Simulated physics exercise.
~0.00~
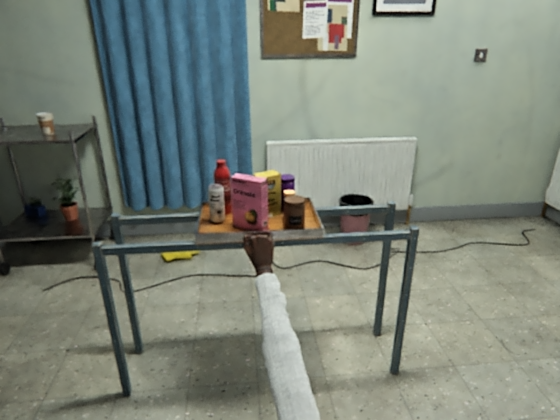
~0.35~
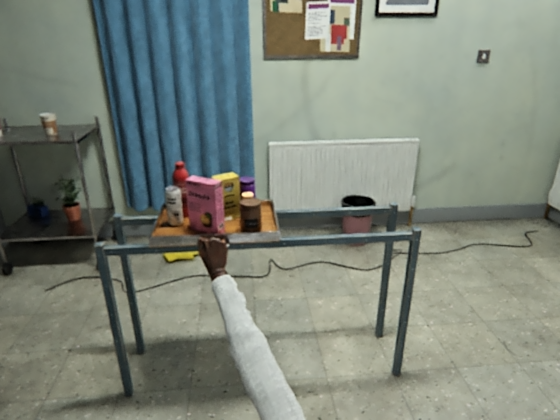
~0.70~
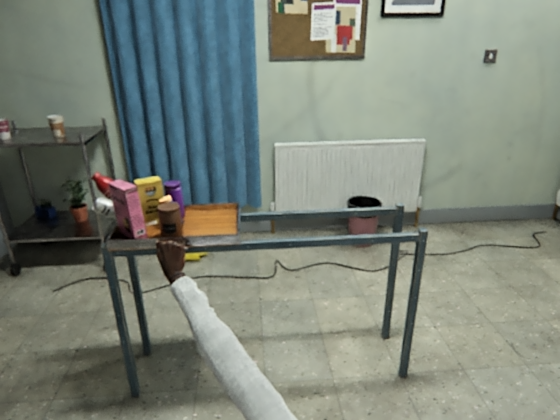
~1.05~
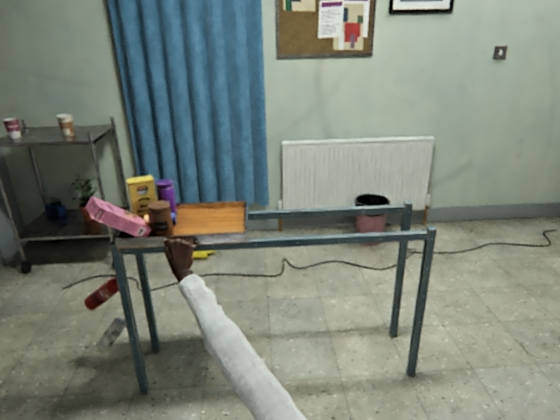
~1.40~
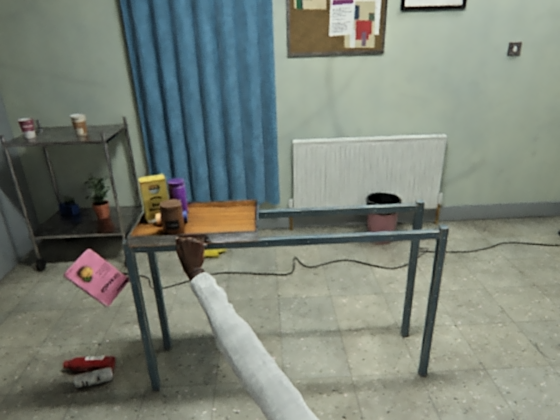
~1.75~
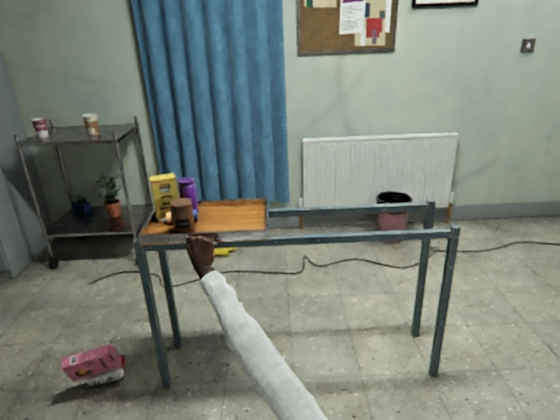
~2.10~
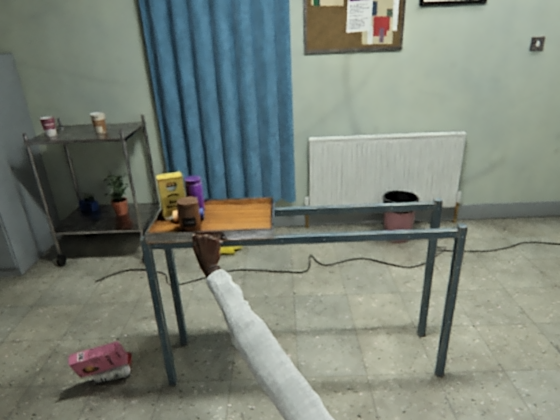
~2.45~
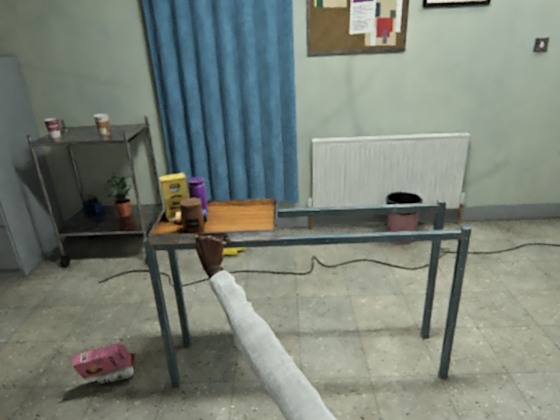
A tray slides left along a frame, and a pink packet and other items fall to the floor.
